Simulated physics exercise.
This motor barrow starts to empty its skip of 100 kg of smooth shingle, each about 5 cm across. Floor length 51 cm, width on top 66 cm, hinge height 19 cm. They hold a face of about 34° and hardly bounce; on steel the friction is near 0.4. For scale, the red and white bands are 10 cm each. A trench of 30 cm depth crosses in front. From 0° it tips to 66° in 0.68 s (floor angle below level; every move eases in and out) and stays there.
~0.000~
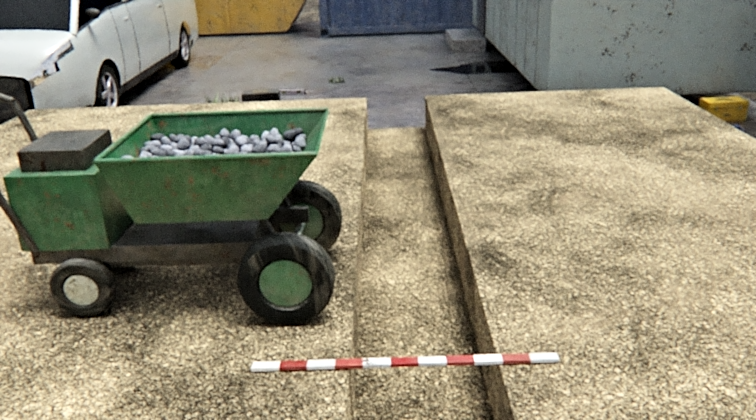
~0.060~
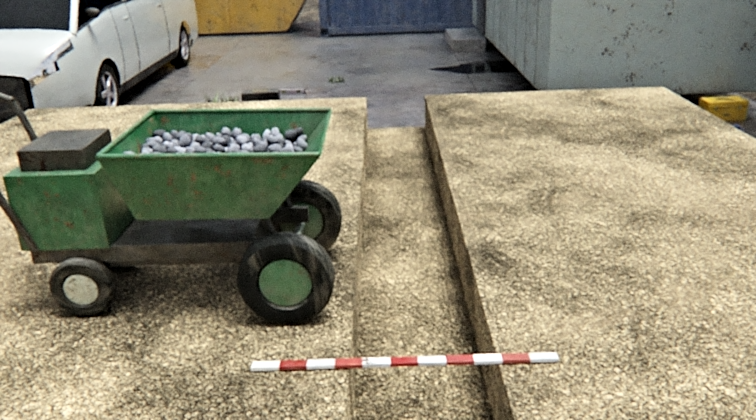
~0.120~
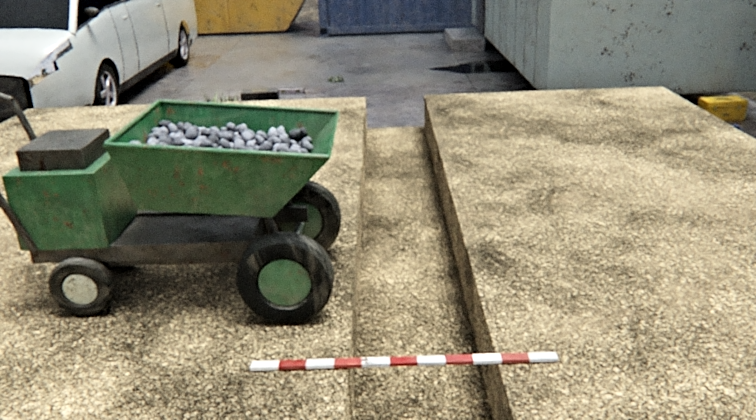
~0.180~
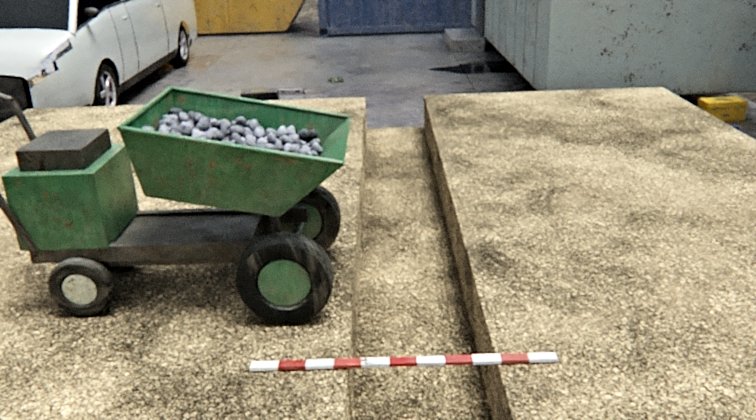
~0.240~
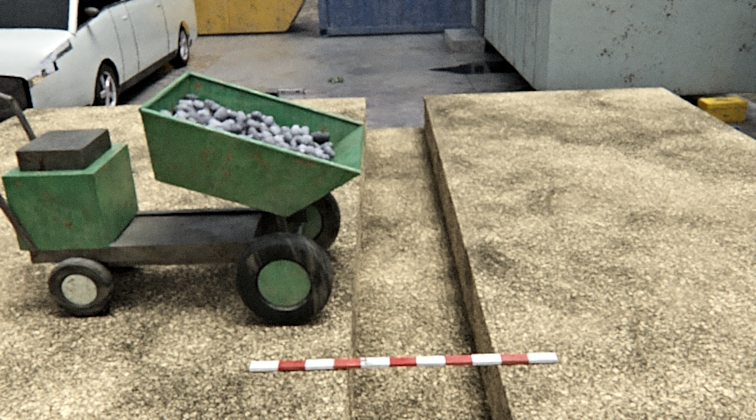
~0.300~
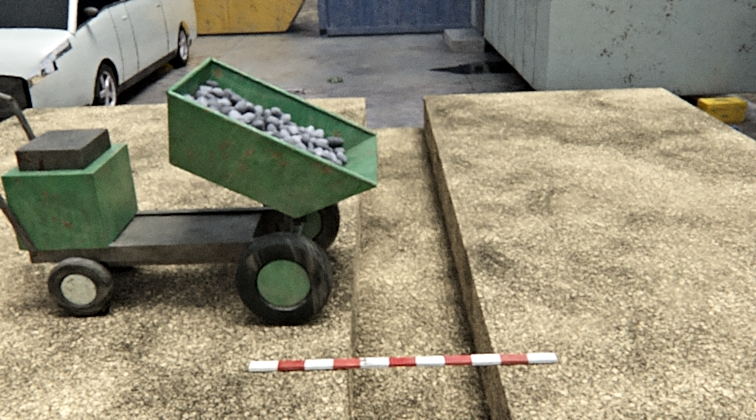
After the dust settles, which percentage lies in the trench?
Roughly 50 per cent ends in the trench.
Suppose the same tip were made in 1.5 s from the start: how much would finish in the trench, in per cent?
It would be near 70 per cent.
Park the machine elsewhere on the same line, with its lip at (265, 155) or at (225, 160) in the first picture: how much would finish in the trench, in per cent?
Near 90 per cent from the first place, 100 from the second.
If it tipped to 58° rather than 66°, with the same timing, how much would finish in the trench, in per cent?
It would be near 50 per cent.
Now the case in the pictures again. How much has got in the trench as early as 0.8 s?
About 20 per cent by then.
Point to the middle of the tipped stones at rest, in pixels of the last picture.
Around (469, 306).
After 0.5 s the floor is at 56°; 100 % in the skip; the foremost stones are at (389, 204).
After 0.8 s the floor is at 66°; 78 % in the skip, 18 % in the trench, 3 % past the trench; the foremost stones are at (496, 274).
After 1.1 s the floor is at 66°; 23 % in the skip, 29 % in the trench, 48 % past the trench; the foremost stones are at (652, 274).
After 3.1 s the floor is at 66°; 0 % in the skip, 50 % in the trench, 50 % past the trench; the foremost stones are past the picture's edge.
